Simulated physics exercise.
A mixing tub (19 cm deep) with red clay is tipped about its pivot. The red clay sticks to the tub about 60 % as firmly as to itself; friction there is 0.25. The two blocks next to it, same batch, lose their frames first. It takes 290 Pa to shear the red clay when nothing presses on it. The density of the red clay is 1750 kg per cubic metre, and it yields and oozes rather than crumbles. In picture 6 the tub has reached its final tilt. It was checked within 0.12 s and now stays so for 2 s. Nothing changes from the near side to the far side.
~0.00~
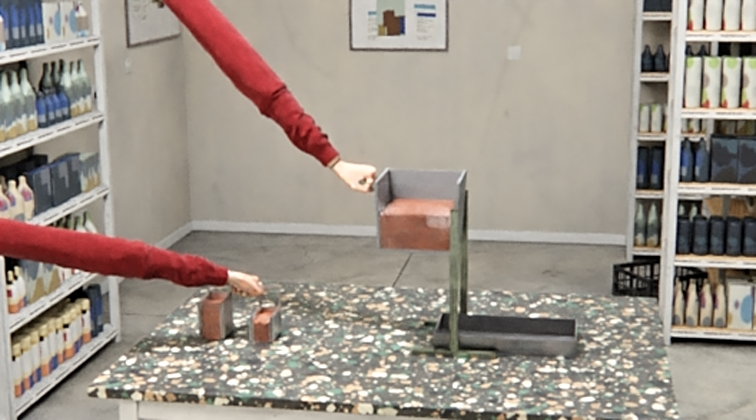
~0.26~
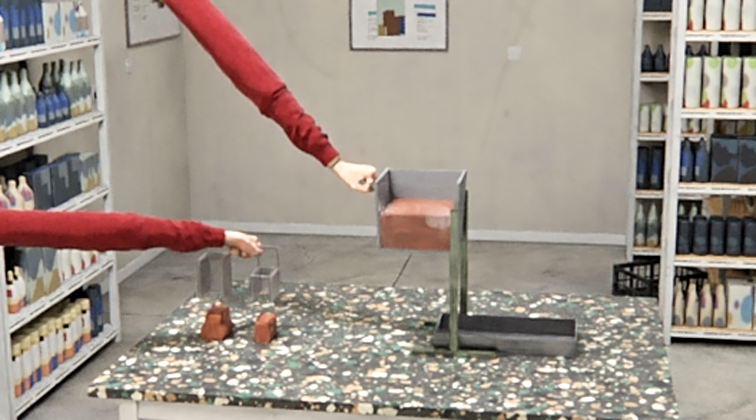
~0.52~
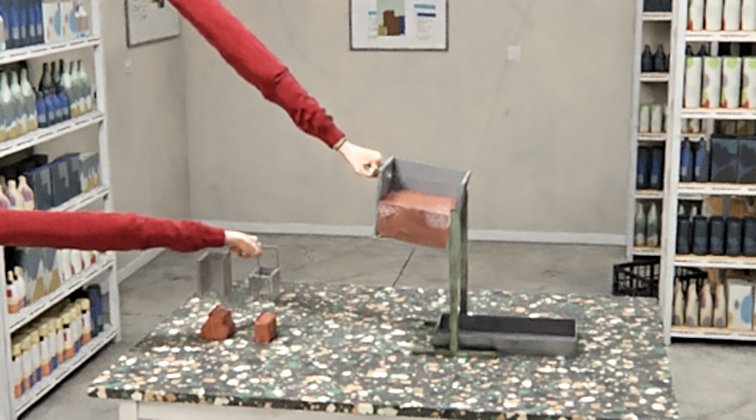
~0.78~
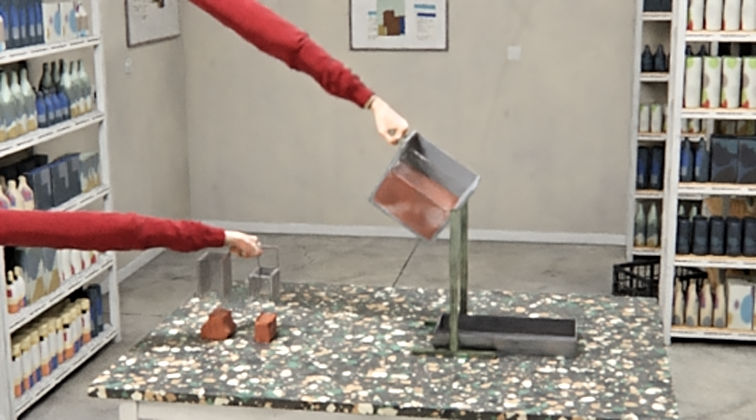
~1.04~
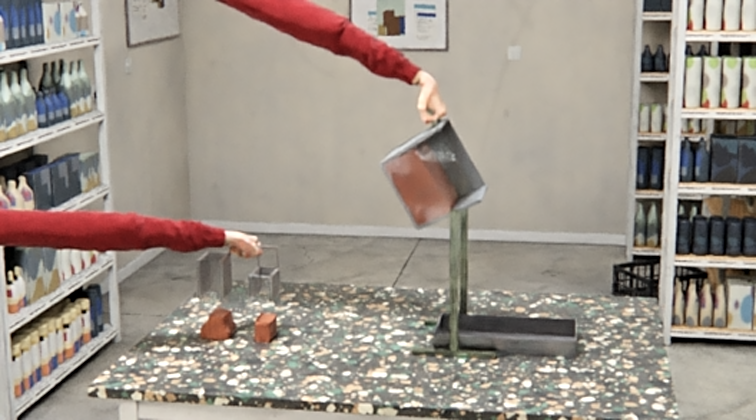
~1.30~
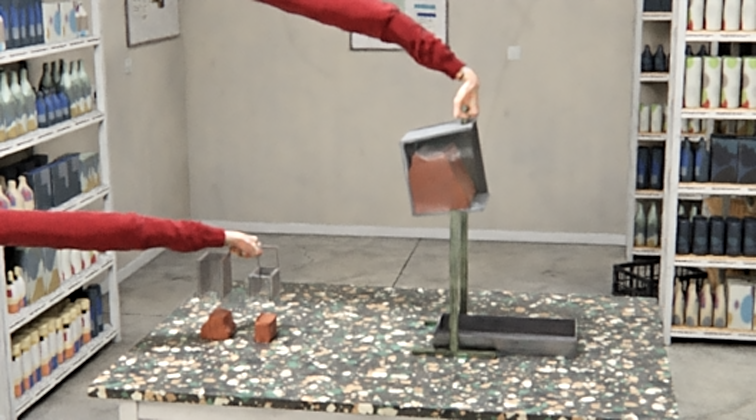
We see a hand lift two gray casings off red clay blocks on a speckled table, the left block slumping slightly, before another hand raises the left side of a gray tub, tilting it steeply rightward with red clay inside.
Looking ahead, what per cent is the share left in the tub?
About 89 %.
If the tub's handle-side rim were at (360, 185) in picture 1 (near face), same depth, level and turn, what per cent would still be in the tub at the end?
It would be near 65 %.
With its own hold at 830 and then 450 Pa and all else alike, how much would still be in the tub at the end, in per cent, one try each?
In that order: 100 %, 100 %.
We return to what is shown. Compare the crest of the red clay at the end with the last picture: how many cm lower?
Some 4 cm.
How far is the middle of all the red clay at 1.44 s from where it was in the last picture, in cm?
Some 3 cm.
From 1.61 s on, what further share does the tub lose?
About 7 %.
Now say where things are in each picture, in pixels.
Handle-side rim at (377, 183), tilt 0 degrees; top of the red clay at (438, 215); blocks stand 10.0 cm, 6.4 cm (left to right), in the first frame.
Handle-side rim at (377, 183), tilt 0 degrees; top of the red clay at (438, 215); blocks stand 8.2 cm, 6.3 cm (left to right), in the second frame.
Handle-side rim at (382, 171), tilt 10 degrees; top of the red clay at (384, 202); blocks stand 7.6 cm, 6.3 cm (left to right), in the third frame.
Handle-side rim at (406, 144), tilt 35 degrees; top of the red clay at (393, 172); blocks stand 7.5 cm, 6.3 cm (left to right), in the fourth frame.
Handle-side rim at (440, 130), tilt 60 degrees; top of the red clay at (413, 150); blocks stand 7.4 cm, 6.3 cm (left to right), in the fifth frame.
Handle-side rim at (469, 130), tilt 80 degrees; top of the red clay at (447, 156); blocks stand 7.4 cm, 6.3 cm (left to right), in the sixth frame.
After 1.44 s, the tub is at 80 degrees and holds 100 %.
After 1.61 s, the tub is at 80 degrees and holds 95 %.
After 1.78 s, the tub is at 80 degrees and holds 92 %.
After 1.95 s, the tub is at 80 degrees and holds 90 %.
After 3.30 s, at the end, the tub is at 80 degrees and holds 89 %.
